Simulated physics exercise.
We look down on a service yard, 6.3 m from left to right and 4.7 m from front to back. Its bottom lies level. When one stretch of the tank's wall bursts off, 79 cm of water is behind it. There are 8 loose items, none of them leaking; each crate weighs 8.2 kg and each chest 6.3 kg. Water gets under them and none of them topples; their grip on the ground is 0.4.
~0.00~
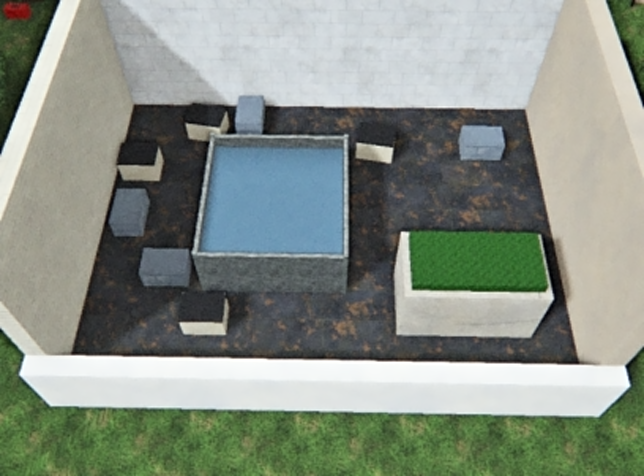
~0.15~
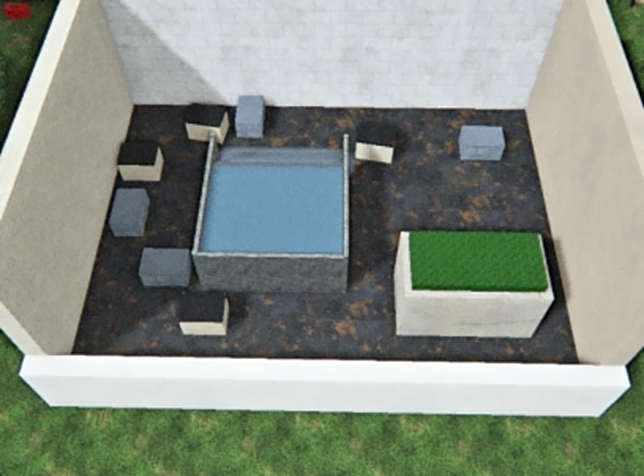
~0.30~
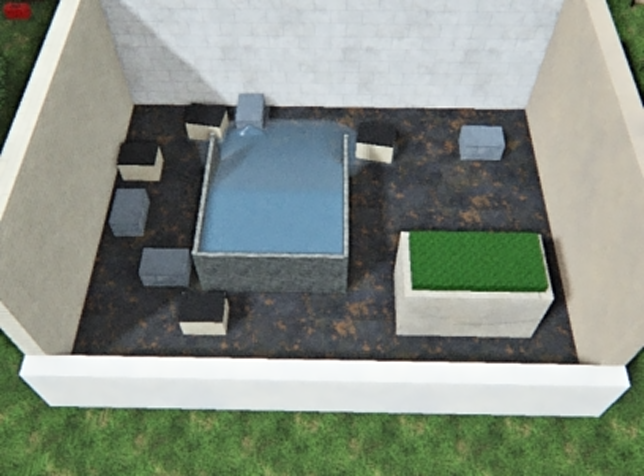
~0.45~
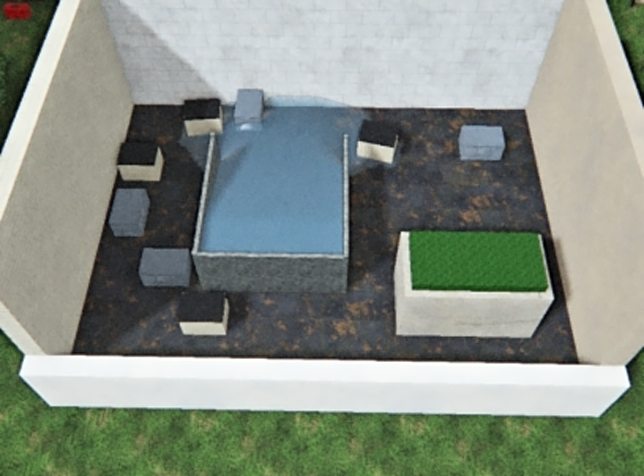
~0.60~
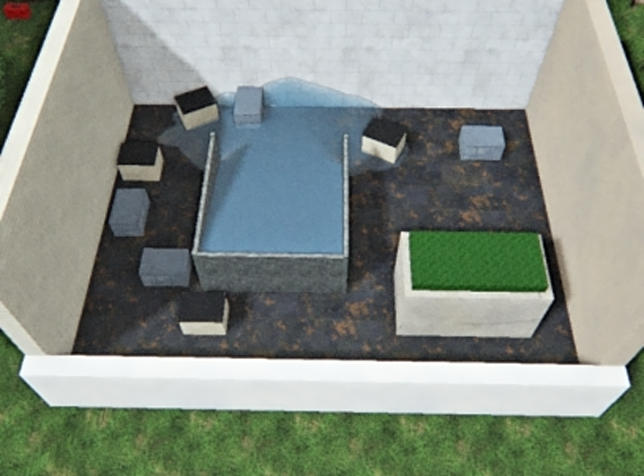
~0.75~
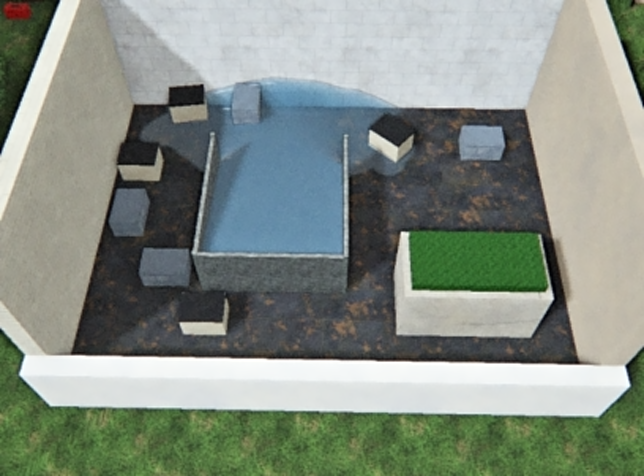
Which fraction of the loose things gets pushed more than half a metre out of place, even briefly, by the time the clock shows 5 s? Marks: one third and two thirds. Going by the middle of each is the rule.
Two thirds or higher.
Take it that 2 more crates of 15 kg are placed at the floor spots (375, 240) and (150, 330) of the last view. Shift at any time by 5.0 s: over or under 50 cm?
Listed in order, the answers are inside half a metre followed by beyond half a metre.
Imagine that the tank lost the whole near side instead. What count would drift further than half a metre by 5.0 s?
Count: 8.
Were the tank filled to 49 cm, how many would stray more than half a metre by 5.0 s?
Then 8.
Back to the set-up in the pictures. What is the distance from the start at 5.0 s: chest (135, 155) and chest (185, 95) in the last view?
Distances: 300 cm; 400 cm.
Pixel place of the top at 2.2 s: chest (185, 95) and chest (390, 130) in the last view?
Roughly (147, 180), then roughly (490, 174).
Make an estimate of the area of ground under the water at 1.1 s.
Somewhere about 9.5 m2, give or take.
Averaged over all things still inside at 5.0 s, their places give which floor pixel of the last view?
The centre is close to (297, 315).
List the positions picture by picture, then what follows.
In the first frame, a chest at (206, 114), on the bottom; a chest at (377, 133), on the bottom; 3.4 m2 under water; 0 of 8 have shifted.
In the second frame, a chest at (206, 114), on the bottom; a chest at (377, 133) rests on the ground; water covers 4.6 m2; 0 of 8 have shifted.
In the third frame, a chest at (205, 114), on the bottom; a chest at (377, 133), on the bottom; water covers 5.9 m2; 0 of 8 have shifted.
In the fourth frame, a chest at (202, 108) rests on the ground, 13 cm from its start; a chest at (379, 133) rests on the ground, 3 cm from its start; water covers 7.1 m2; 2 of 8 have shifted.
In the fifth frame, a chest at (195, 99), on the bottom, 35 cm from its start; a chest at (385, 131), on the bottom, 13 cm from its start; 7.8 m2 under water; 3 of 8 have shifted.
In the sixth frame, a chest at (186, 94), on the bottom, 50 cm from its start; a chest at (392, 129), on the bottom, 25 cm from its start; 8.5 m2 under water; 3 of 8 have shifted.
After 1.1 s 2 of 8 are over 50 cm from their spots; 1 afloat.
After 2.2 s 5 of 8 are over 50 cm from their spots; 2 afloat.
After 3.5 s 8 of 8 are over 50 cm from their spots; 6 afloat.
After 5.0 s 8 of 8 are over 50 cm from their spots, and 8 have been at some point; 7 afloat.
